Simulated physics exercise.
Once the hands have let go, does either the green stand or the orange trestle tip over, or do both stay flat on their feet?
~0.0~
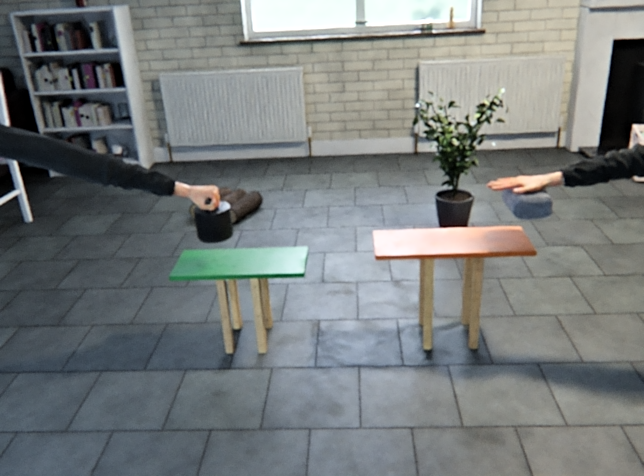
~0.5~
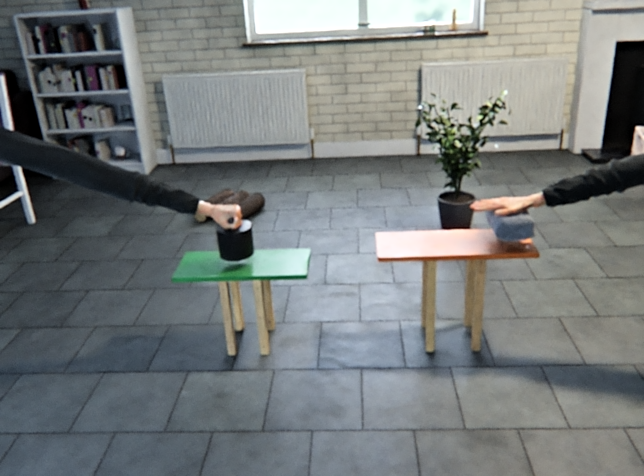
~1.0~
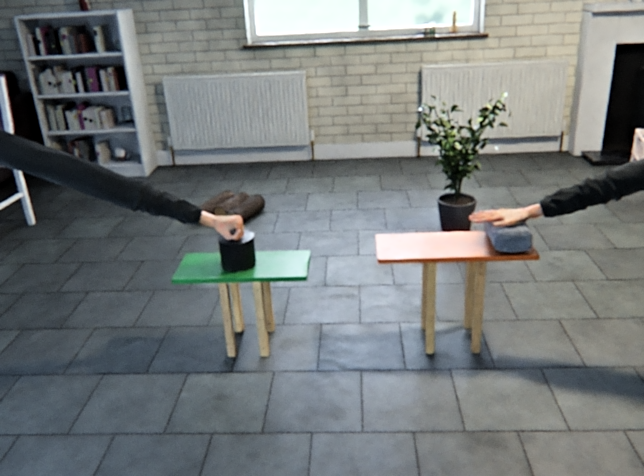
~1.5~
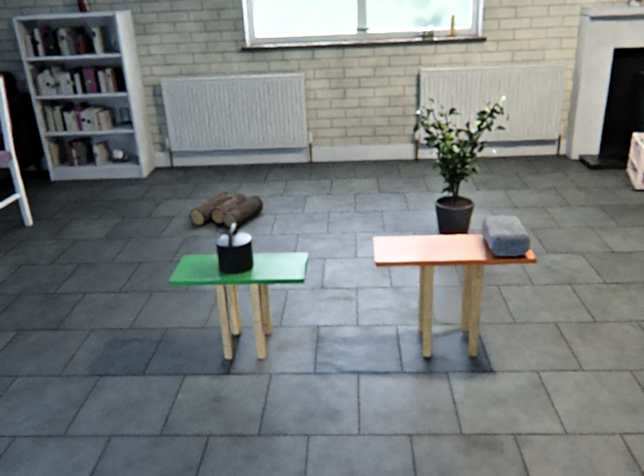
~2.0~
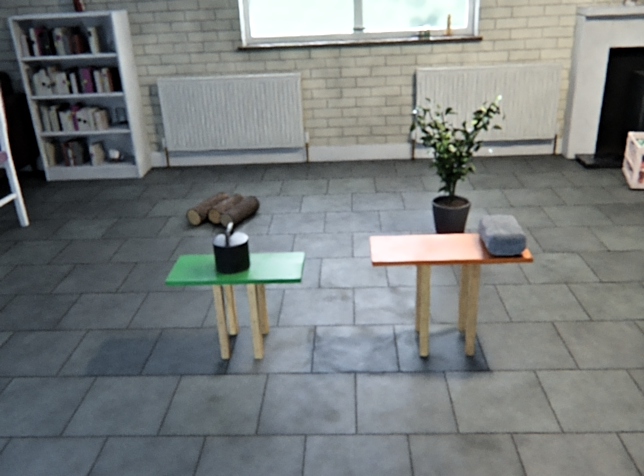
Both stay flat on their feet. The green stand remains steady under the dark round object, and the orange trestle remains steady with the grey cushion at its right end.
